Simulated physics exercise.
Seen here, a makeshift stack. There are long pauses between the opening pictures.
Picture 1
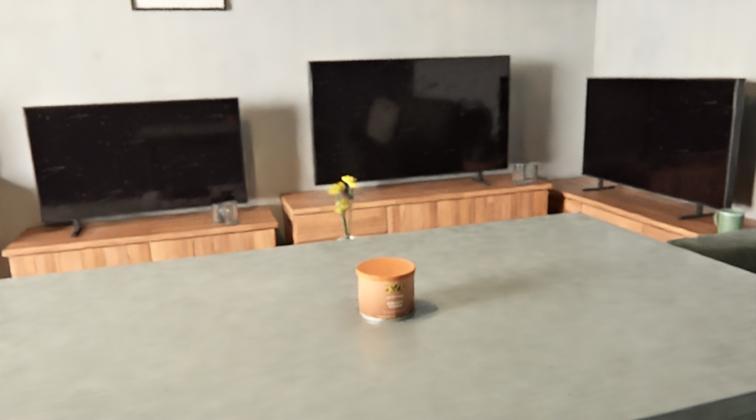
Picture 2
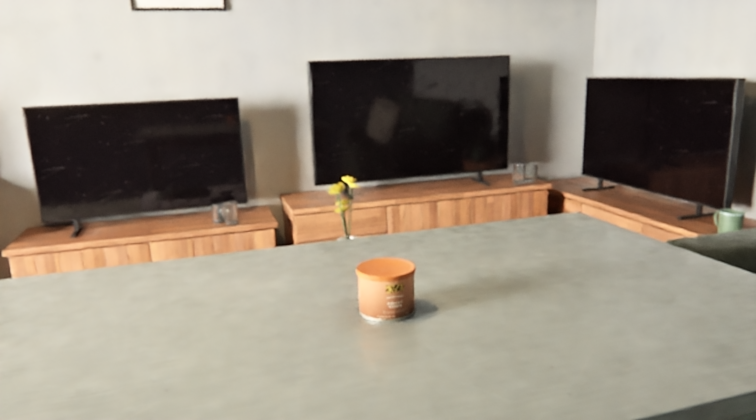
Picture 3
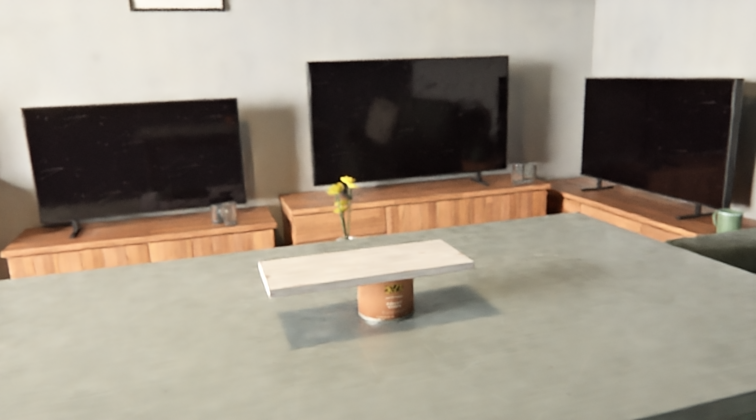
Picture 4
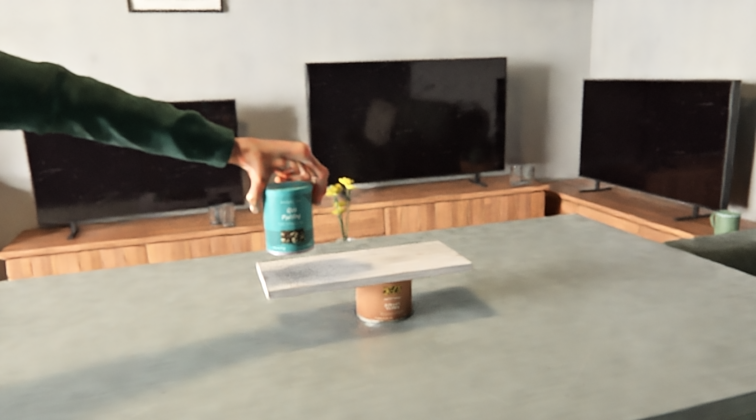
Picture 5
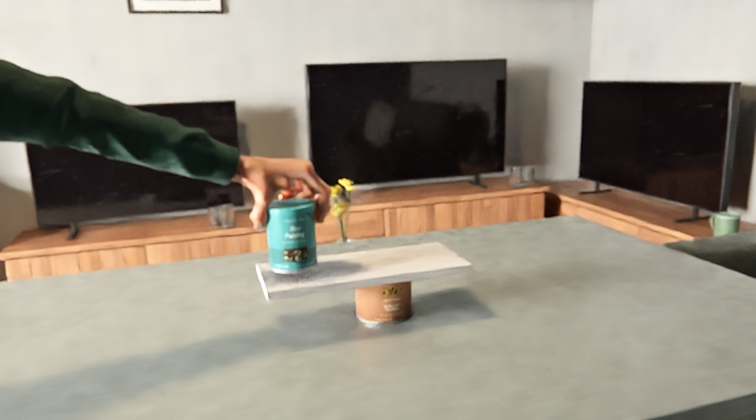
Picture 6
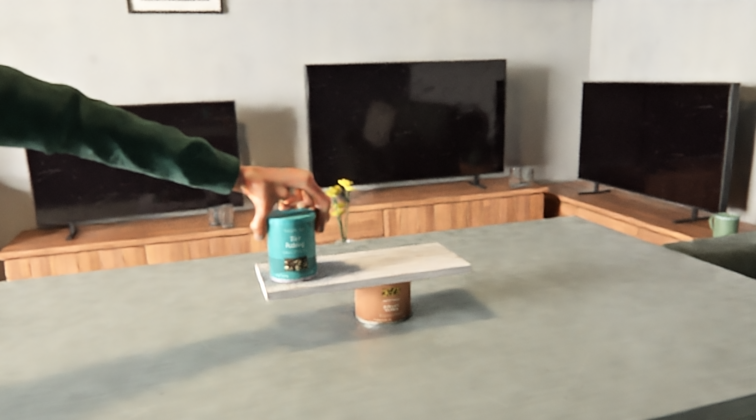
A white board appeared balanced across a small orange candle jar on a gray table, then a hand in a dark green sleeve lowered a turquoise tin onto its left end and kept holding it.
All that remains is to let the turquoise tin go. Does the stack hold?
In the end the stack comes apart.
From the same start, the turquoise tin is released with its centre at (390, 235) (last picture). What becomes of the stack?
Then it keeps its balance.
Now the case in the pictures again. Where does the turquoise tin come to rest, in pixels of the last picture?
At about (200, 317).
Then, 0.30 s past the last view, turquoise tin now fallen; white board rocked 32° from its first pose.
Then, 0.40 s past the last view, white board rocked 28° from its first pose.
Then, 0.60 s past the last view, white board rocked 24° from its first pose.
Finally, fallen, turquoise tin; moved from the start, white board; orange tub still in place. Final places as the last picture's camera would see them, turquoise tin near (201, 316). The stack gives way.
